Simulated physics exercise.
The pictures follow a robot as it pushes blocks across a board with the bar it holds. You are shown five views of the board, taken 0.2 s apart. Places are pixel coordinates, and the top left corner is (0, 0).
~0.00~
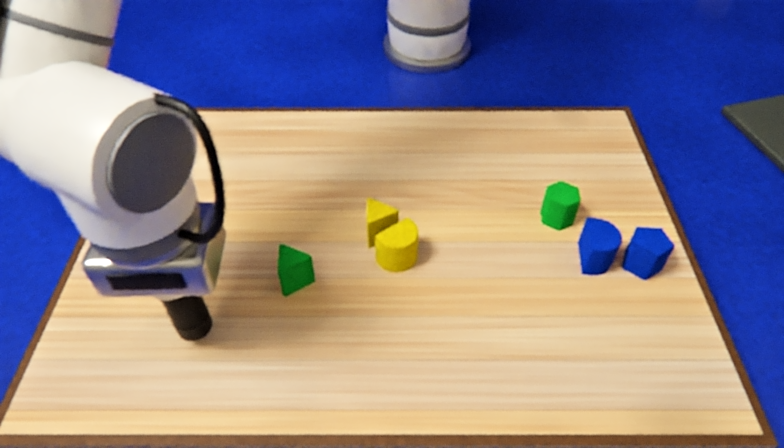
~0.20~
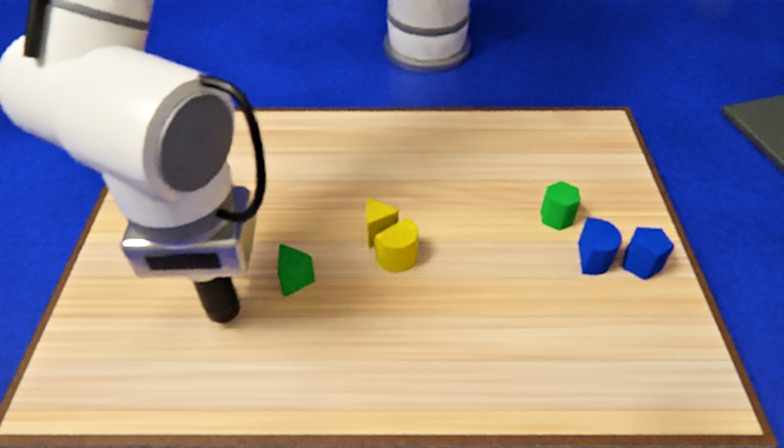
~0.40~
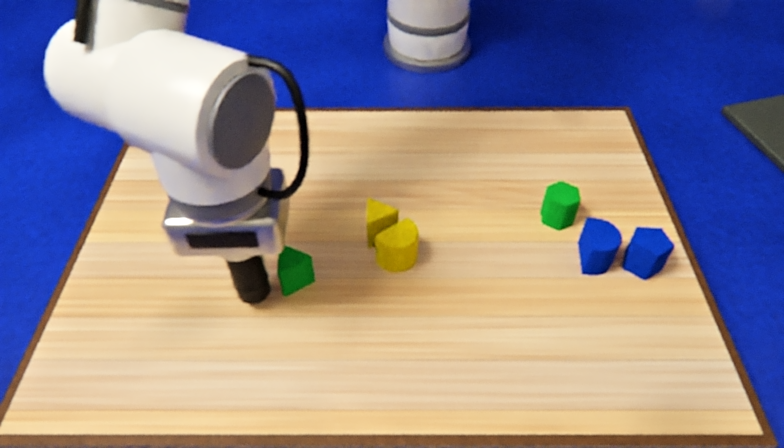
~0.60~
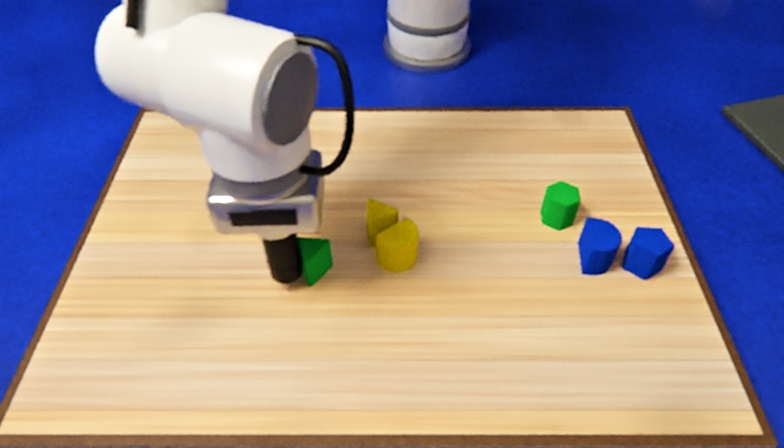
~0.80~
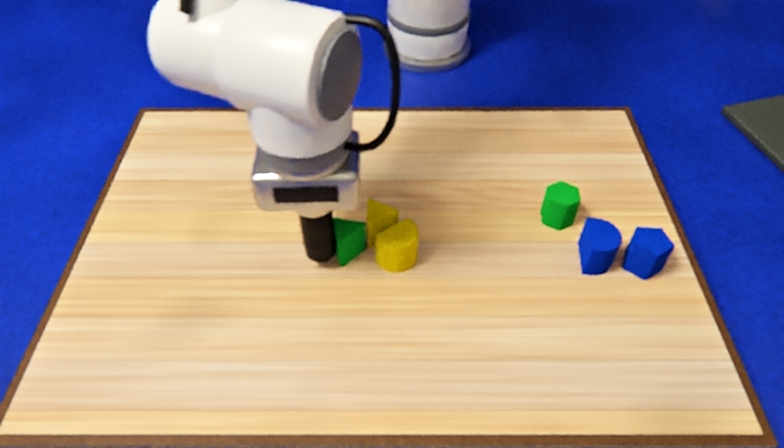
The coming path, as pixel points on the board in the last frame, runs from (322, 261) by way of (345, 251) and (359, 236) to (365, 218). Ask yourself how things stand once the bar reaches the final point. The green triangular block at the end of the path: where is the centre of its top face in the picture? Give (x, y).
Its top centre is at about (385, 215).
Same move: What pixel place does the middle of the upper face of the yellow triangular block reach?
I think it will end close to (398, 202).
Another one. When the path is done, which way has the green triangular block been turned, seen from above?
Twists clockwise.
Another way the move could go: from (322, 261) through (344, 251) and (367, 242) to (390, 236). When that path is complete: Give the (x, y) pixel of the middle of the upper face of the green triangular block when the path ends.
I expect it at (417, 210).
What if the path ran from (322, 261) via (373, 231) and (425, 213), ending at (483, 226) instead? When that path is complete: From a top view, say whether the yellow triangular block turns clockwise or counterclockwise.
From the top: Counterclockwise.
The first path, step by step. Halfway along, bar (354, 234); green triangular block (380, 217), turned 15° clockwise; yellow triangular block (394, 204), turned 60° anticlockwise.
At the end, bar (365, 208); green triangular block (385, 215), turned 25° clockwise; yellow triangular block (398, 202), turned 50° anticlockwise; yellow half-round block in place.
